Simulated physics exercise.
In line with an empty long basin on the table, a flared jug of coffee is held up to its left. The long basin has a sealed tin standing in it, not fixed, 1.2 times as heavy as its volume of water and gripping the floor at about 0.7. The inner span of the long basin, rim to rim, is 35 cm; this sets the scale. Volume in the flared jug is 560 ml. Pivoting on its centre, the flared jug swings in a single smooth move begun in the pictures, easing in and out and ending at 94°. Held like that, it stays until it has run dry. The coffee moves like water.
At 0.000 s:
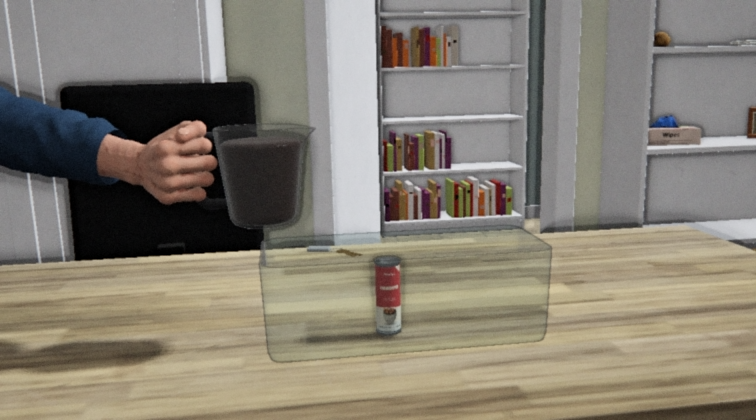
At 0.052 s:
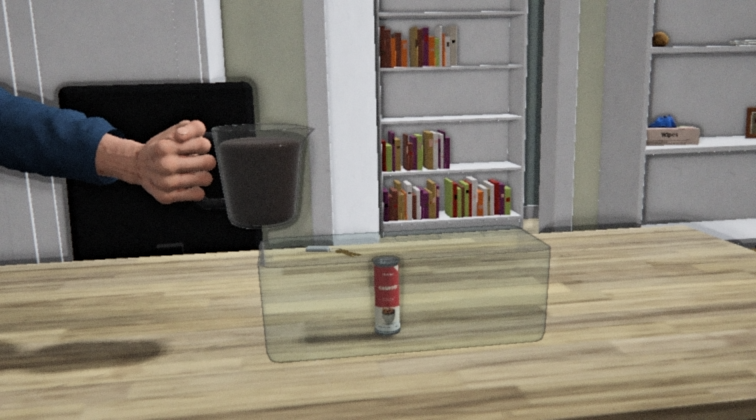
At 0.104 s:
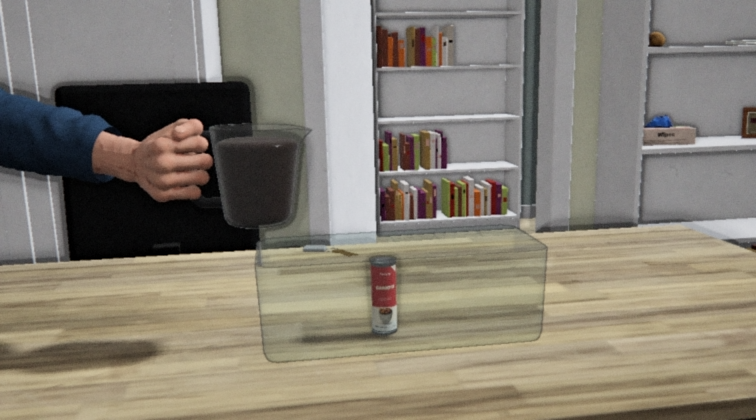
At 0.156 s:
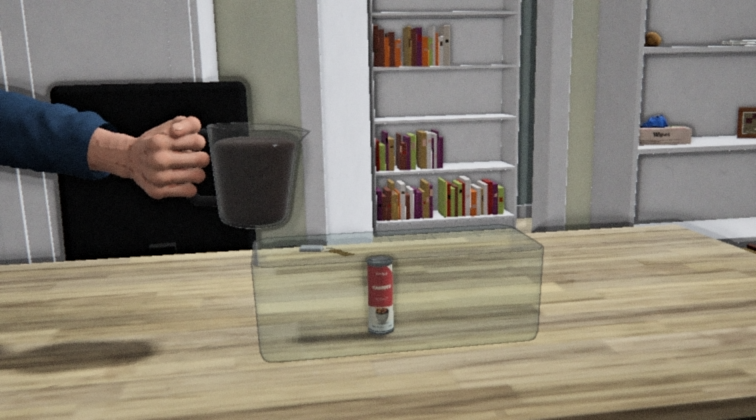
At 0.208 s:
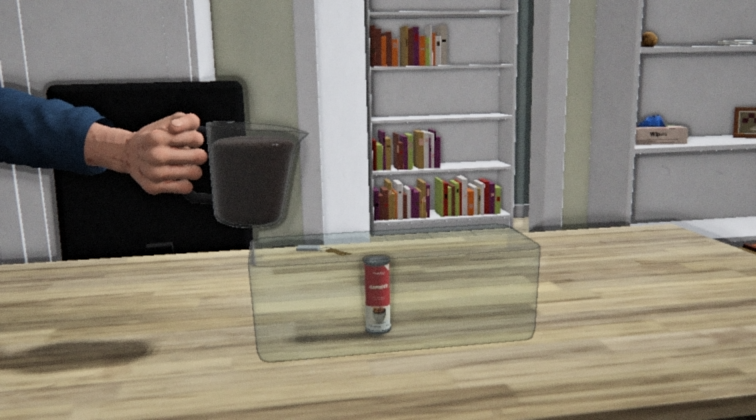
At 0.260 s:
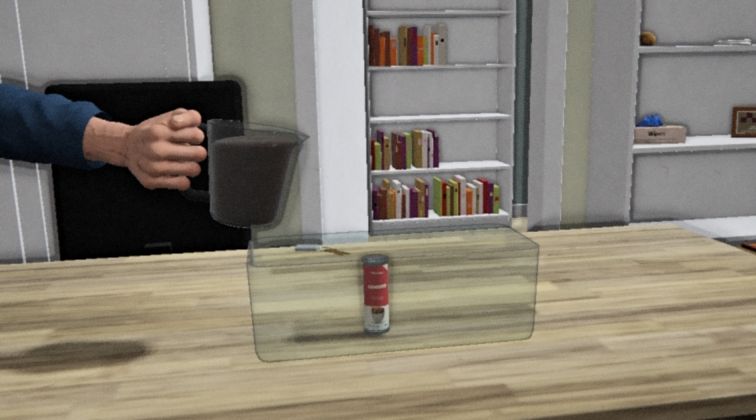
A hand in a blue sleeve held a flared jug of dark coffee above the left side of a clear, long basin on a wooden table, then slowly tilted it slightly to the right.
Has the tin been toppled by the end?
Yes, it has gone over.
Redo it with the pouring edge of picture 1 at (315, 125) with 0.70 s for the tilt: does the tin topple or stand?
Then it stays on its base.
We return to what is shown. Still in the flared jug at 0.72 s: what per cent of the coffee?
I'd put it near 82 percent.
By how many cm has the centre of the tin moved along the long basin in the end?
It finishes around 6.5 cm from where it began.
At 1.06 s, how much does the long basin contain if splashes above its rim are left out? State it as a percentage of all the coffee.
About 52 %.
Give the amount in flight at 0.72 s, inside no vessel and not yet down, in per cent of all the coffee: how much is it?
At that moment, about 12 percent.
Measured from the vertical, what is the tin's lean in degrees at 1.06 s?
Tilt: Around 5 degrees.
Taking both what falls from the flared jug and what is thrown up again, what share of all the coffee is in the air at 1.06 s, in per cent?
Near 12 in a hundred.
By 0.72 s the tilt is 55° and 83 per cent is still to pour; the tin stands where it began.
By 1.06 s the tilt is 87° and 35 per cent is still to pour; the tin leans 5°.
By 1.41 s the tilt is 94° and 5 per cent is still to pour; the tin lies on its side.
By 1.79 s the tilt is 94° and 0 per cent is still to pour; the tin lies on its side.
At rest the tin lies on its side.
